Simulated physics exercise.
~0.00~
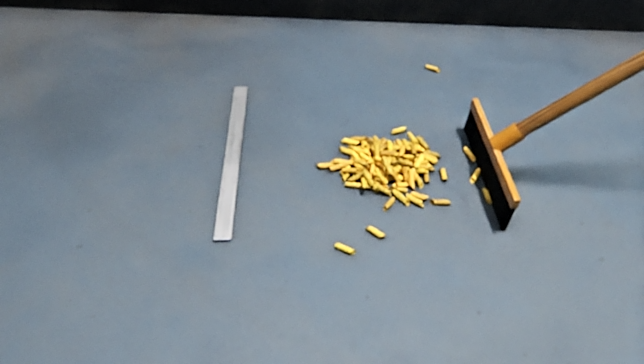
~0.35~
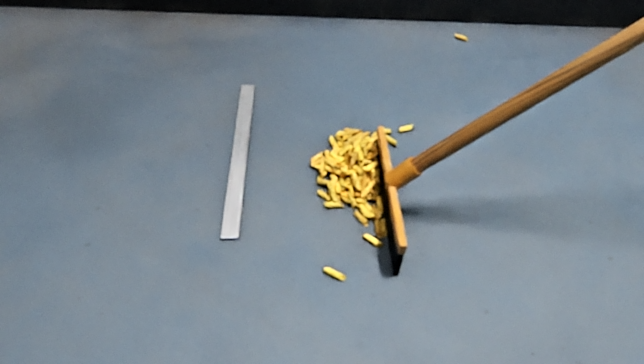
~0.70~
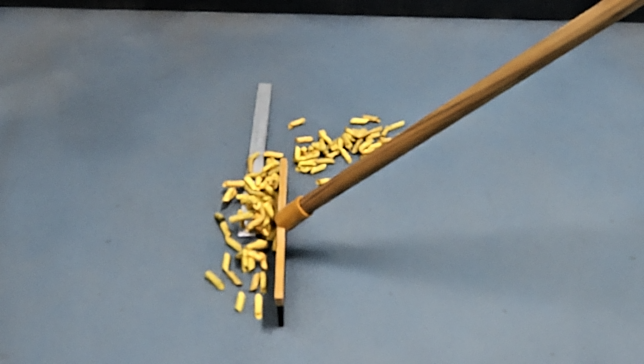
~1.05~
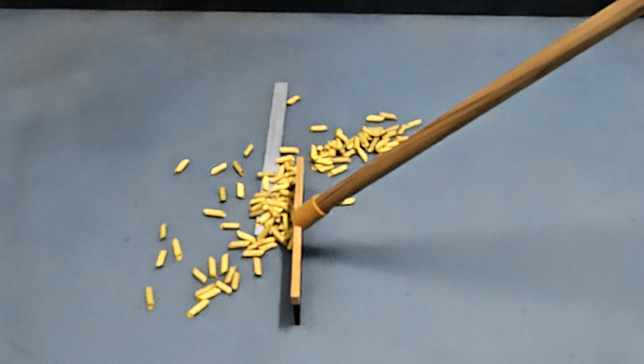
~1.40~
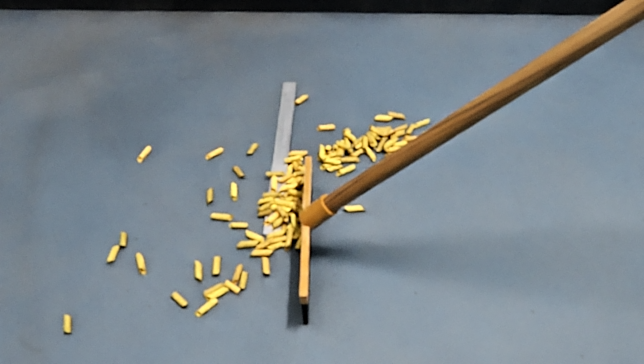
A squeegee with a long wooden handle stands at the right on a grey-blue floor, seen from above at an angle, with a dark band along the top edge. Left of it lie a heap of short yellow pasta pieces and a pale, narrow strip fixed to the floor. The blade sweeps left into the heap and bunches it up. As it nears the strip, some pieces slip past its far end and stay behind in a cluster. The blade stops beside the strip, with pasta packed against it, while other pieces scatter farther across the floor to the lower left.
